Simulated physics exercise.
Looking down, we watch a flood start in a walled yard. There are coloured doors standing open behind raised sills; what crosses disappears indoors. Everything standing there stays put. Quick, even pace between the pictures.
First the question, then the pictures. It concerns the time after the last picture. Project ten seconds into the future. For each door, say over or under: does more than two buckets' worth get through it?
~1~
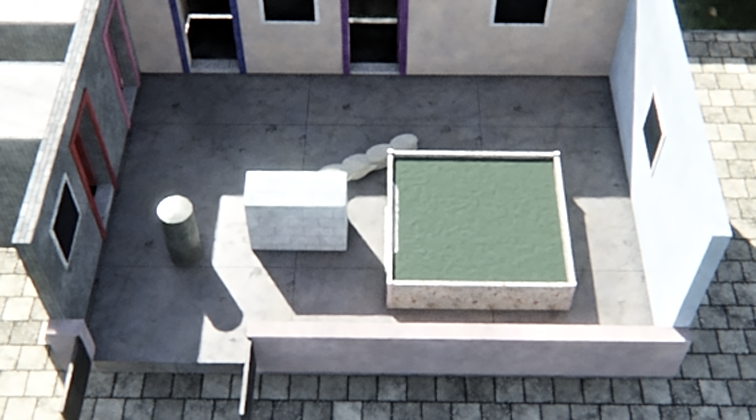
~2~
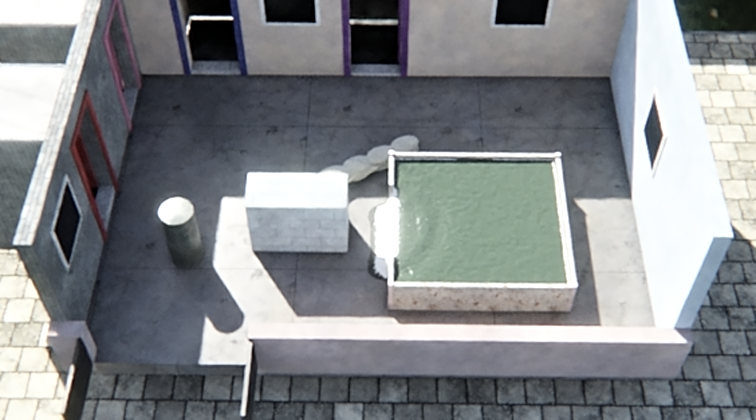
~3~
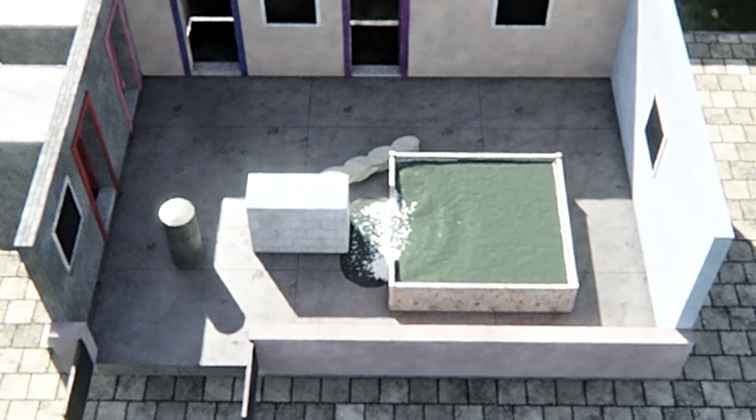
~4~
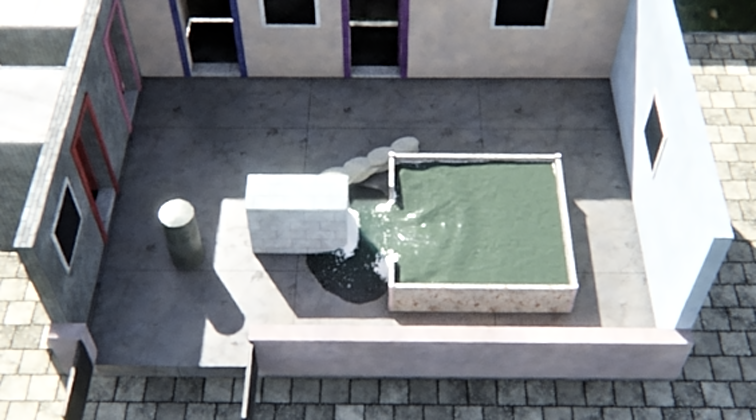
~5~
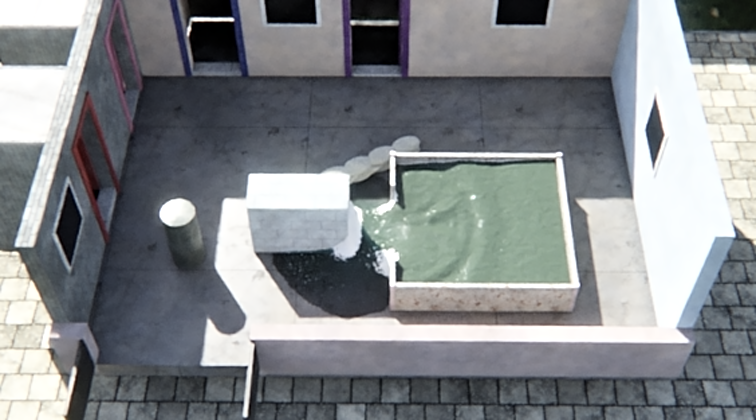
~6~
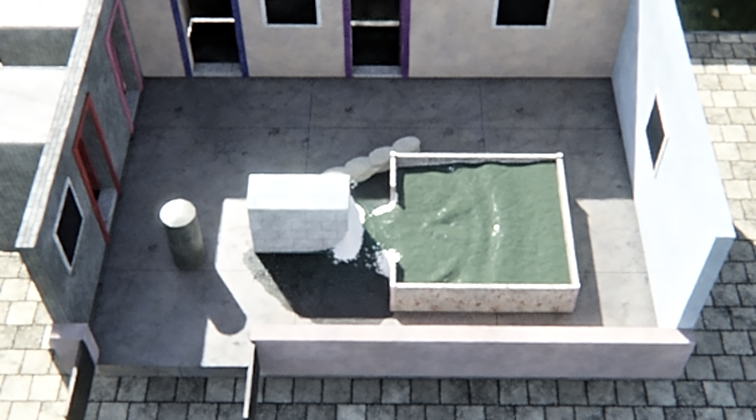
Purple door: No more than two buckets; red door: No more than two buckets; blue door: No more than two buckets; pink door: More than two buckets.
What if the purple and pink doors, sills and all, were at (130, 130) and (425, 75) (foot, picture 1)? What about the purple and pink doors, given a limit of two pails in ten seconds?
The purple one crosses the limit, while the pink one remains below the limit.
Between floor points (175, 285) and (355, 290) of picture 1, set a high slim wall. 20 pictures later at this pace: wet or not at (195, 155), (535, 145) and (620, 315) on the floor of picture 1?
Results in sequence: Swamped / swamped / bone-dry.
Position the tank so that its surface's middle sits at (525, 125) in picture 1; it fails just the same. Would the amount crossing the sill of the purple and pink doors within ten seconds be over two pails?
Purple exceeds the limit, pink exceeds the limit.
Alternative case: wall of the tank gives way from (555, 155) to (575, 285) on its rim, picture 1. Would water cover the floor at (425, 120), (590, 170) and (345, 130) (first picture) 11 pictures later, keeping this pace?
Taking the points in order: Unwetted, swamped and unwetted.
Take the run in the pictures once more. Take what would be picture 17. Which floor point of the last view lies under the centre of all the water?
Point: (418, 246).
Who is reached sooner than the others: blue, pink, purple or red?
That would be the one in red.
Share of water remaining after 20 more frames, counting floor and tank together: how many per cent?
Roughly 96 parts in a hundred.
A moment on, water covers 20 % of the floor; the purple door not reached, the red door not reached, the blue door not reached, the pink door not reached.
Next, water covers 40 % of the floor; the purple door not reached, the red door not reached, the blue door not reached, the pink door not reached.
Then, water covers 55 % of the floor; the purple door not reached, the red door wet at the sill, nothing in, the blue door not reached, the pink door wet at the sill, nothing in.
Later, water covers 65 % of the floor; the purple door wet at the sill, nothing in, the red door wet at the sill, nothing in, the blue door wet at the sill, nothing in, the pink door under two buckets in.
In the end, water covers 95 % of the floor; the purple door wet at the sill, nothing in, the red door wet at the sill, nothing in, the blue door under two buckets in, the pink door over two buckets in.
